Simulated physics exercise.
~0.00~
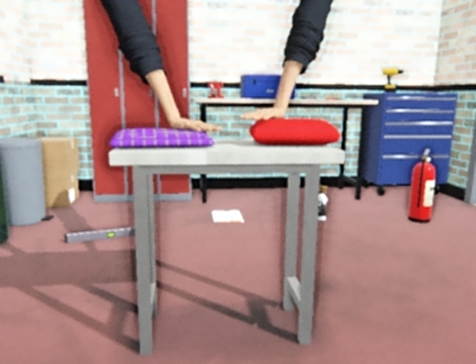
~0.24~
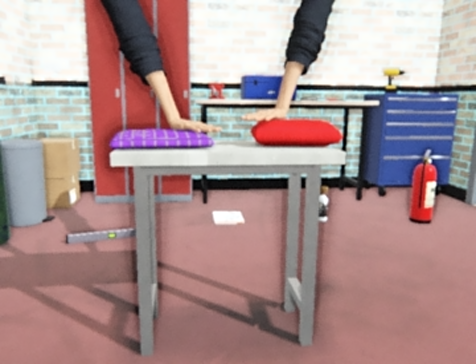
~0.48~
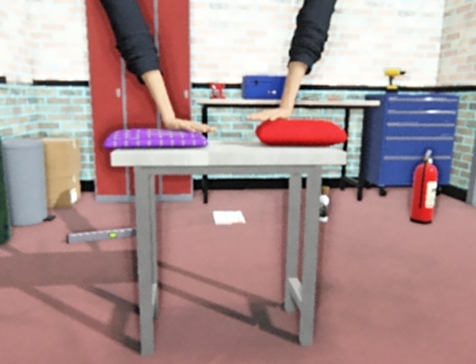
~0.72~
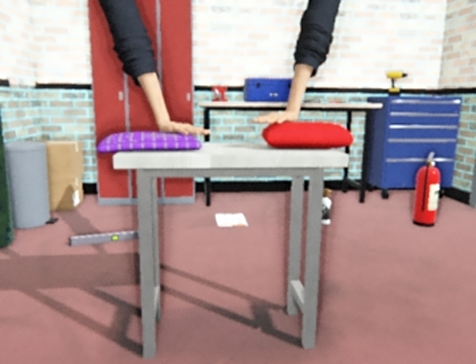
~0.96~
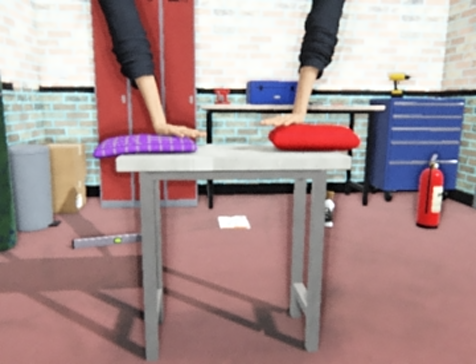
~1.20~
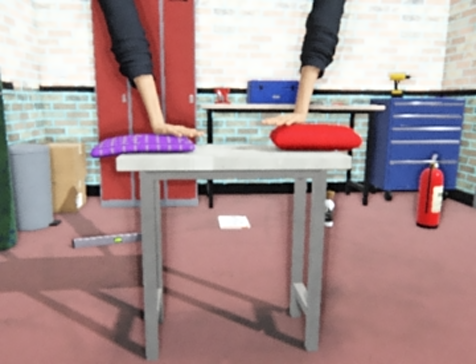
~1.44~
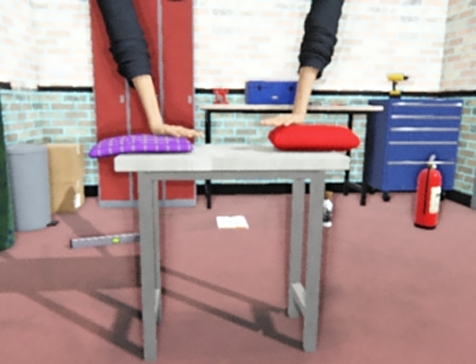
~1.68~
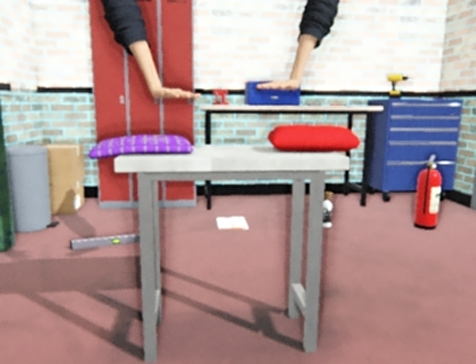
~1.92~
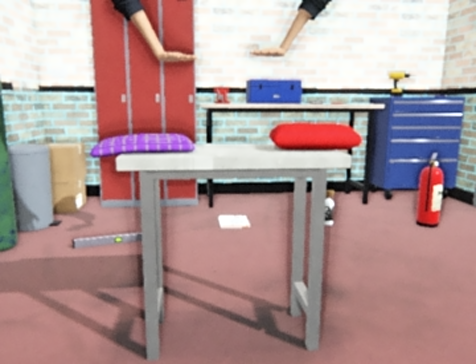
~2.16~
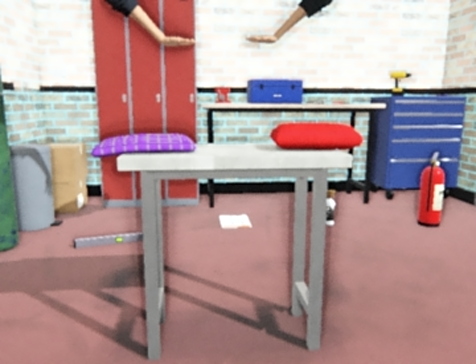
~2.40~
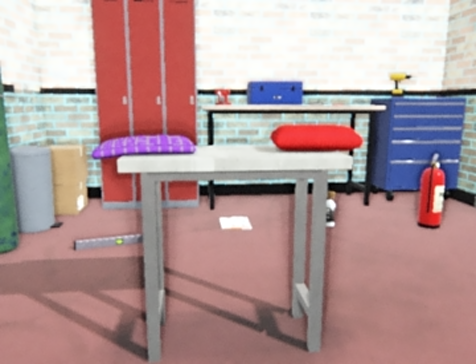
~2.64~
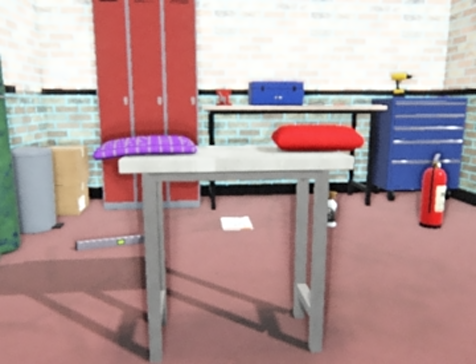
In a workshop with red lockers and a blue tool chest, two hands pushed a purple checked cushion left and a red one right on a narrow bench, then lifted away out of view, leaving both cushions resting still on top.
